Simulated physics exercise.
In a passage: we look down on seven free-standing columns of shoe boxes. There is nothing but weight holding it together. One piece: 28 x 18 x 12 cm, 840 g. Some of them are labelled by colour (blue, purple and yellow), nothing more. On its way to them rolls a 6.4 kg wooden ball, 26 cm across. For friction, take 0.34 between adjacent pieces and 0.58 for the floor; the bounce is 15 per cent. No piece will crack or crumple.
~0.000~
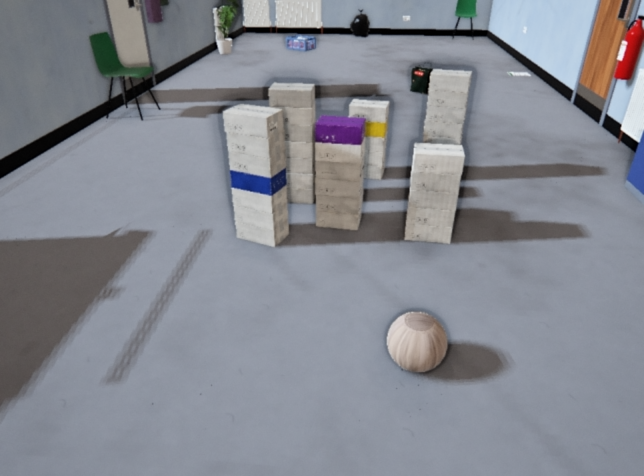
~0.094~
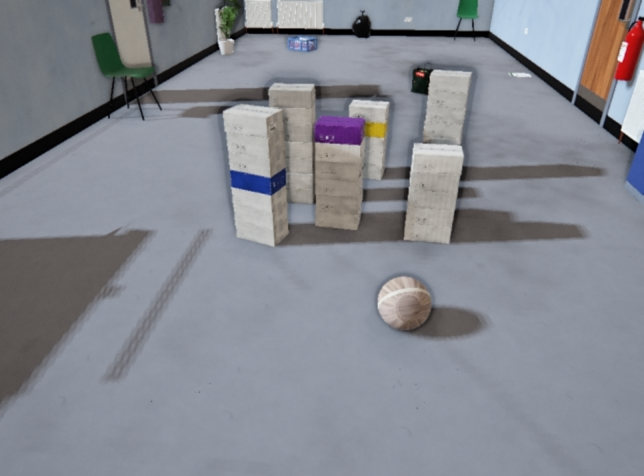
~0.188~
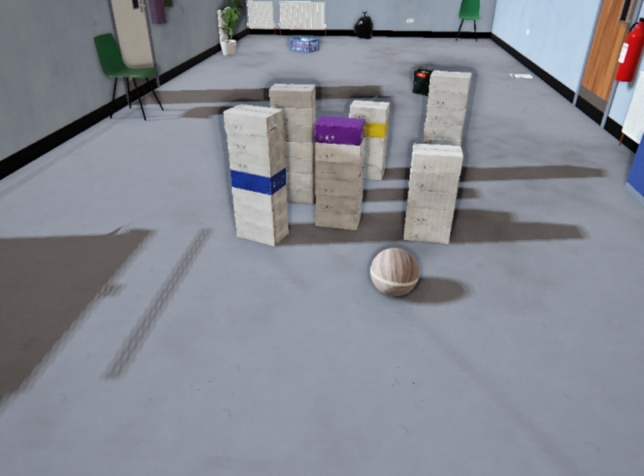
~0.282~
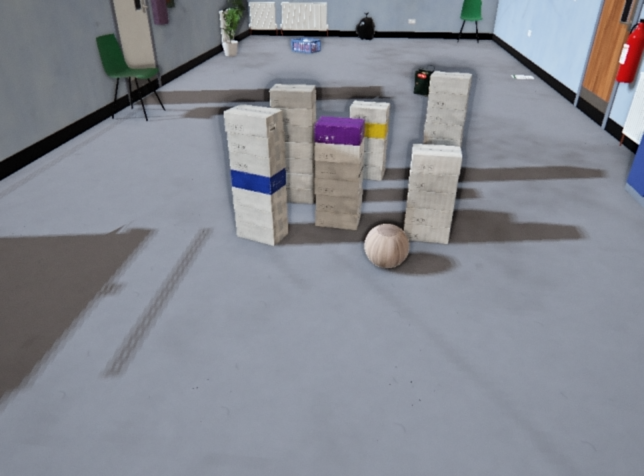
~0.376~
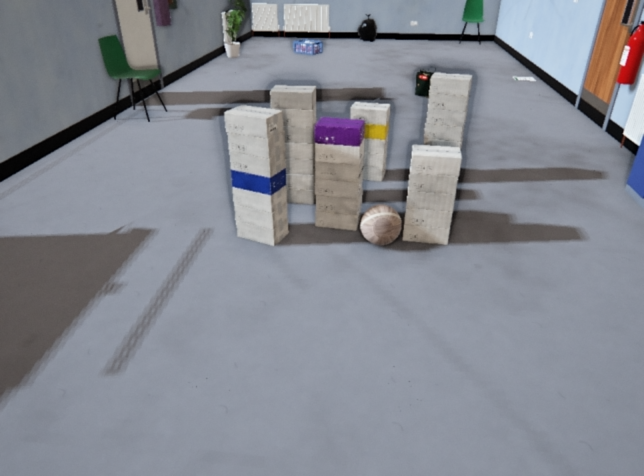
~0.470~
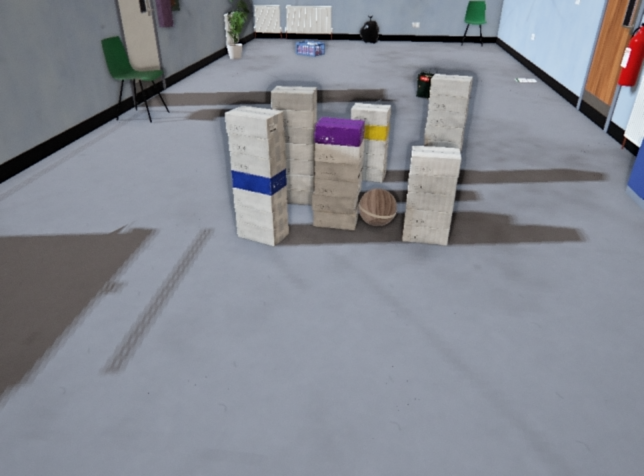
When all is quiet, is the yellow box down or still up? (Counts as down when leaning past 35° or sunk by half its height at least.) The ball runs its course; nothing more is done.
In the end, it counts as down.
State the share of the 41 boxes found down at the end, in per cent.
About 10 per cent.
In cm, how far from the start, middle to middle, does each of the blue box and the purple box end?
Estimate: Blue near 0 cm, purple near 0 cm.
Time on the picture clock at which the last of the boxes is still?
Roughly 2.5 seconds.
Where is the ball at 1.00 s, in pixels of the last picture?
It should be near pixel (381, 153).
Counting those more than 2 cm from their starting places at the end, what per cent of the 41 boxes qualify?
Share: 20 in a hundred.
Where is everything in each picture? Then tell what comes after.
In the first frame (each place is the centre of the face we see best; the camera moves round a little), ball (417, 342) 1.20 m from contact, 2.8 m/s; yellow box (366, 129); purple box (338, 135); blue box (251, 183); all as stacked.
The second frame shows ball (404, 303) 94 cm from contact, 2.8 m/s; yellow box (367, 130).
The third frame shows ball (395, 272) 68 cm from contact, 2.8 m/s; yellow box (367, 130).
The fourth frame shows ball (387, 246) 41 cm from contact, 2.8 m/s; yellow box (367, 130).
The fifth frame shows ball (381, 225) 15 cm from contact, 2.8 m/s; yellow box (368, 131).
The sixth frame shows ball (378, 207) after contact, 2.7 m/s; yellow box (368, 133); purple box (337, 137); blue box (251, 183); 2 have shifted.
By 0.78 s, ball still moving; none of the 41 boxes down, 10 disturbed; yellow box tilted 8°.
By 1.00 s, ball still moving; 3 of the 41 boxes down; yellow box tilted 44°, 7 cm lower.
By 1.32 s, ball still moving; 3 of the 41 boxes down; yellow box on its side.
When it is over (2.5 s), ball rolling away; 4 of the 41 boxes down; yellow box on its side; purple box unmoved; blue box unmoved. In pixels of the last frame, middles, yellow box near (362, 157), purple box near (339, 132).
